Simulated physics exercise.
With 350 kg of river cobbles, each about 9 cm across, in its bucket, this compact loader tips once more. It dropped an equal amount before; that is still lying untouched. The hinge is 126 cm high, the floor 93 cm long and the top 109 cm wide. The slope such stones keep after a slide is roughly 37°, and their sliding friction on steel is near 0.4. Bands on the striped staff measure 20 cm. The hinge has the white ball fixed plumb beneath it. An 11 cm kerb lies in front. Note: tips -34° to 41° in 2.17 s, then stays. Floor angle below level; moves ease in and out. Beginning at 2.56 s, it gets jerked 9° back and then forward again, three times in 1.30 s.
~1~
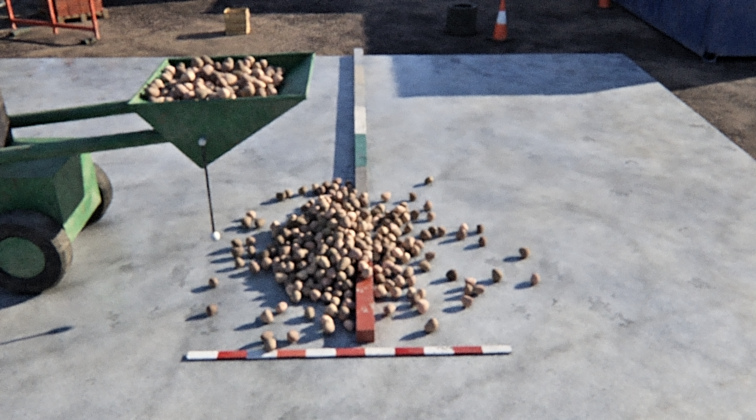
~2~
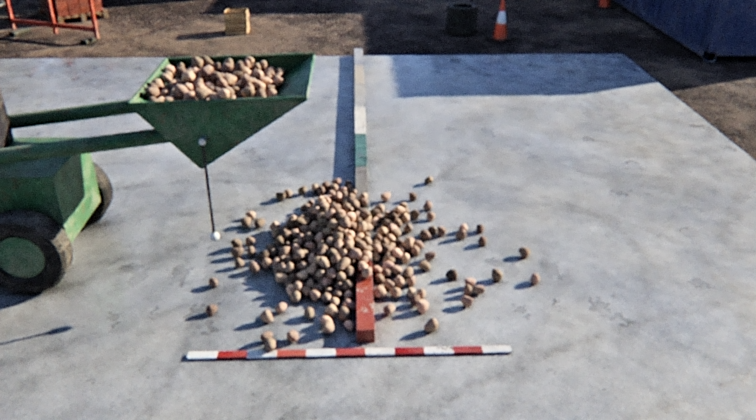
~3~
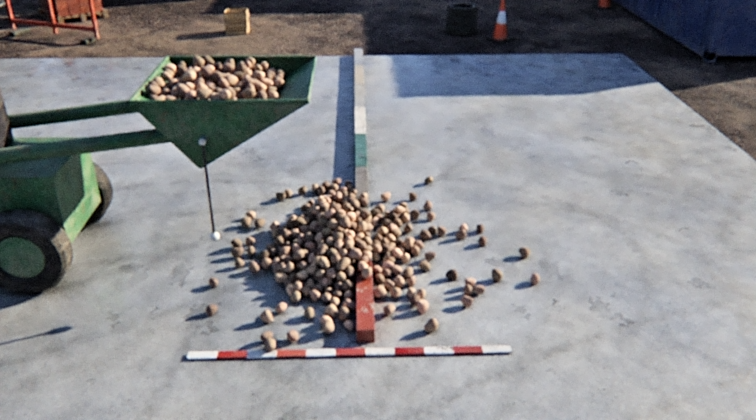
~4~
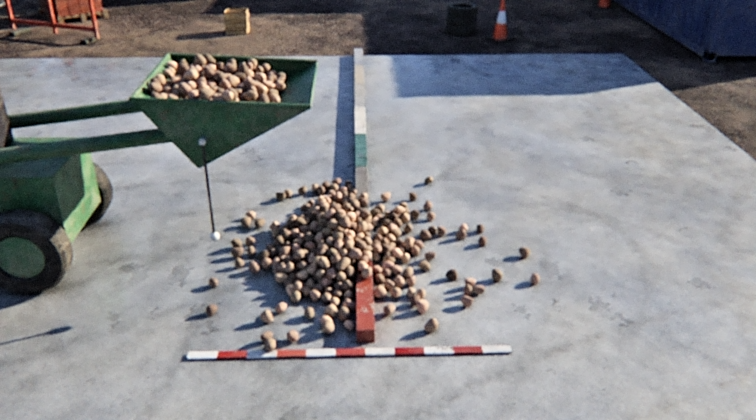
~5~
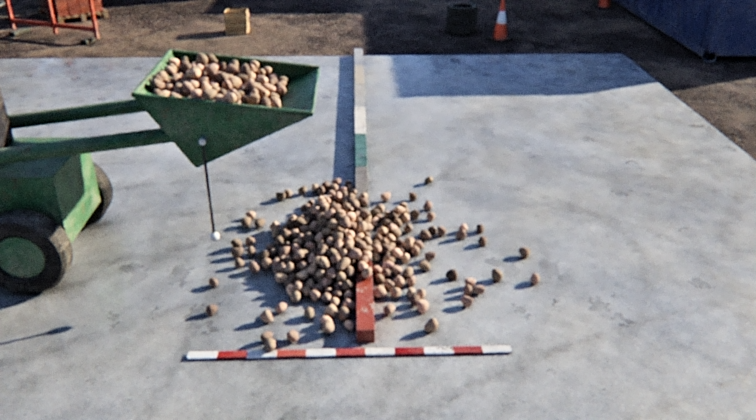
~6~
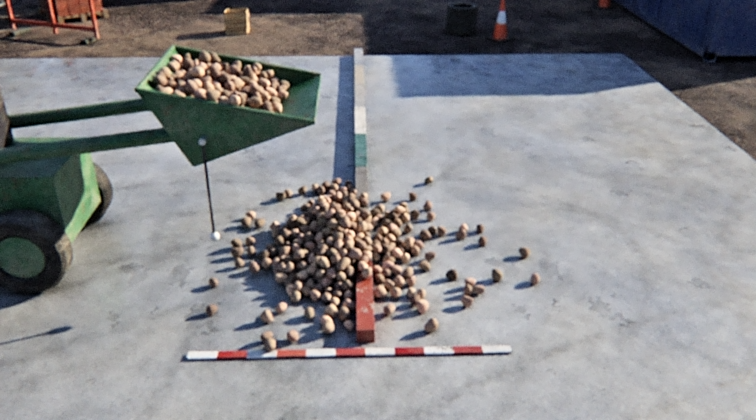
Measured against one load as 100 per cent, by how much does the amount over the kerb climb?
The amount climbs by some 36 per cent of a load.
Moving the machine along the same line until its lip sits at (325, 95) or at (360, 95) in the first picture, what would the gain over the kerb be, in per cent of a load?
I'd guess close to 55 per cent first and close to 90 per cent second.
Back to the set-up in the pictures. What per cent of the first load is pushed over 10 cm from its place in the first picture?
Some 15 percent, give or take.
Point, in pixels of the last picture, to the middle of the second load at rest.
They settle centred around (337, 237).
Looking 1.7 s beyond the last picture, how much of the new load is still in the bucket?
Estimate: 15 % remaining inside, roughly.
Then, 1.0 s after the last picture the floor is at 29°; in per cent of one load, 95 in the bucket, 85 on this side of the kerb, 20 over the kerb; the foremost stones are at (490, 252).
Then, 1.7 s after the last picture the floor is at 41°; in per cent of one load, 15 in the bucket, 155 on this side of the kerb, 31 over the kerb; the foremost stones are at (490, 252).
Then, 3.7 s after the last picture the floor is at 41°; in per cent of one load, 0 in the bucket, 145 on this side of the kerb, 55 over the kerb; the foremost stones are at (506, 260).
Then, 6.3 s after the last picture the floor is at 41°; in per cent of one load, 0 in the bucket, 145 on this side of the kerb, 55 over the kerb; the foremost stones are at (506, 260). Net gain over the kerb, 36.
